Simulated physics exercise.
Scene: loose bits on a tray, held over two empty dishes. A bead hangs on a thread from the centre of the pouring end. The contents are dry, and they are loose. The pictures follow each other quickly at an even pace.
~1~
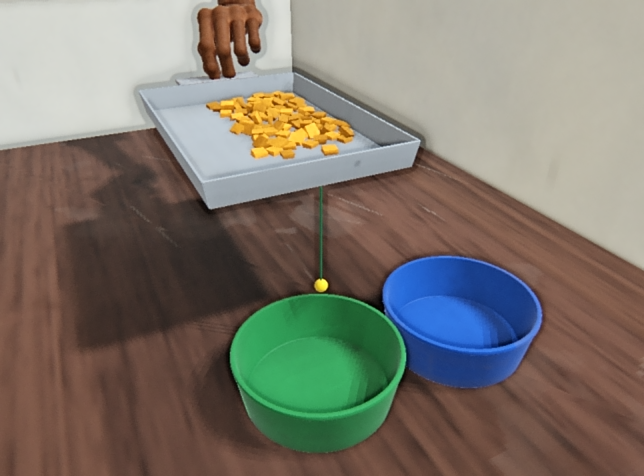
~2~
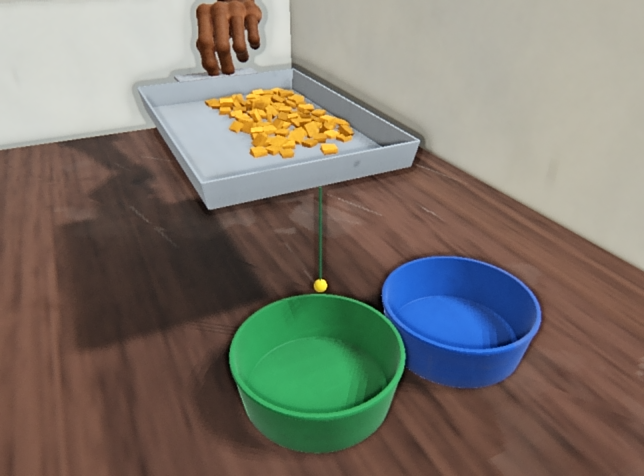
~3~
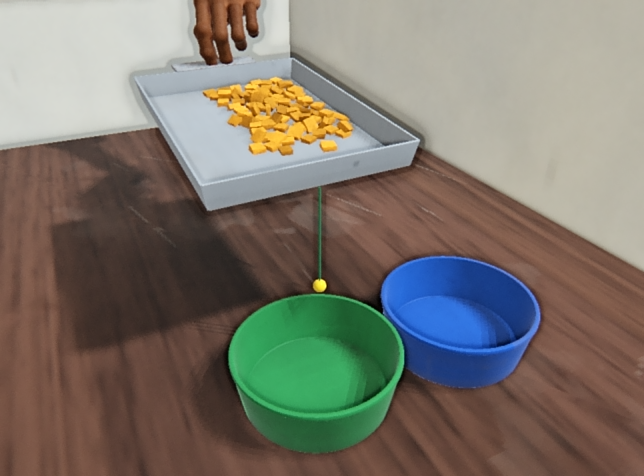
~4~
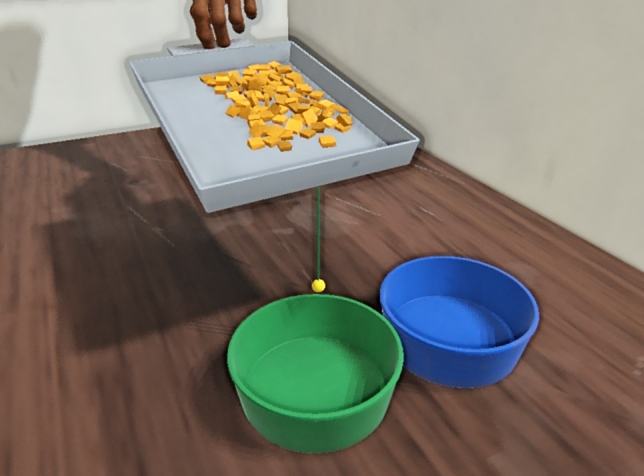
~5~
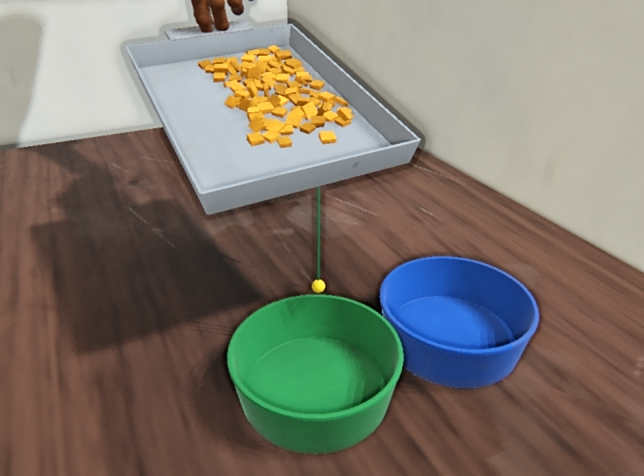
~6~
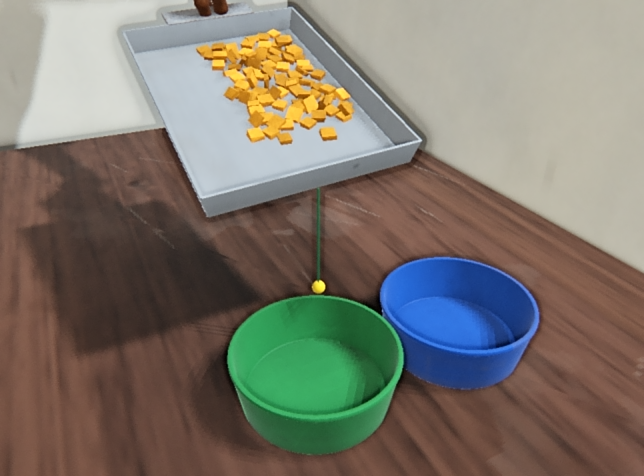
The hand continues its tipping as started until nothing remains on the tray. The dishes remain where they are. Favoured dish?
It pours more generously into the left dish, it seems.
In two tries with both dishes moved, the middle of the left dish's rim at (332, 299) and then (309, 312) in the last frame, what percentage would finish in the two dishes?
Result: 30 % and 70 %.
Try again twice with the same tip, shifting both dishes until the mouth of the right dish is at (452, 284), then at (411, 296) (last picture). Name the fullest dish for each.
Try 1: The left-side dish; try 2: The left-side dish.
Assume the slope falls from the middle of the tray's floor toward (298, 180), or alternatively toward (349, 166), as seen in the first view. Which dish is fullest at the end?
The leftmost dish, then the rightmost dish.
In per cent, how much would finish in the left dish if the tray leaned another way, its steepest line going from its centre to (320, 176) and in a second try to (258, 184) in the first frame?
Shares: 50 %, then 60 %.
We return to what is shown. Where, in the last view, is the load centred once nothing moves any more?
Close to (298, 394) in the last picture.
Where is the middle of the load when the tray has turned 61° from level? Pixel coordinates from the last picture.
The load is centred about (288, 170).
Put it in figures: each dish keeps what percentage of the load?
Left dish 90 per cent; right dish 0 per cent.
Shortly afterwards, tray tipped steeply; all but a few on the tray; only a few in the air.
Next, tray tipped right over; the bulk on the tray; a little in the left dish; only a few outside both; only a few in the air.
Some moments later, tray tipped past a quarter turn; the bulk in the left dish; only a few in the right dish; a little outside both.
In the end, tray tipped past a quarter turn; the bulk in the left dish; only a few in the right dish; a little outside both.
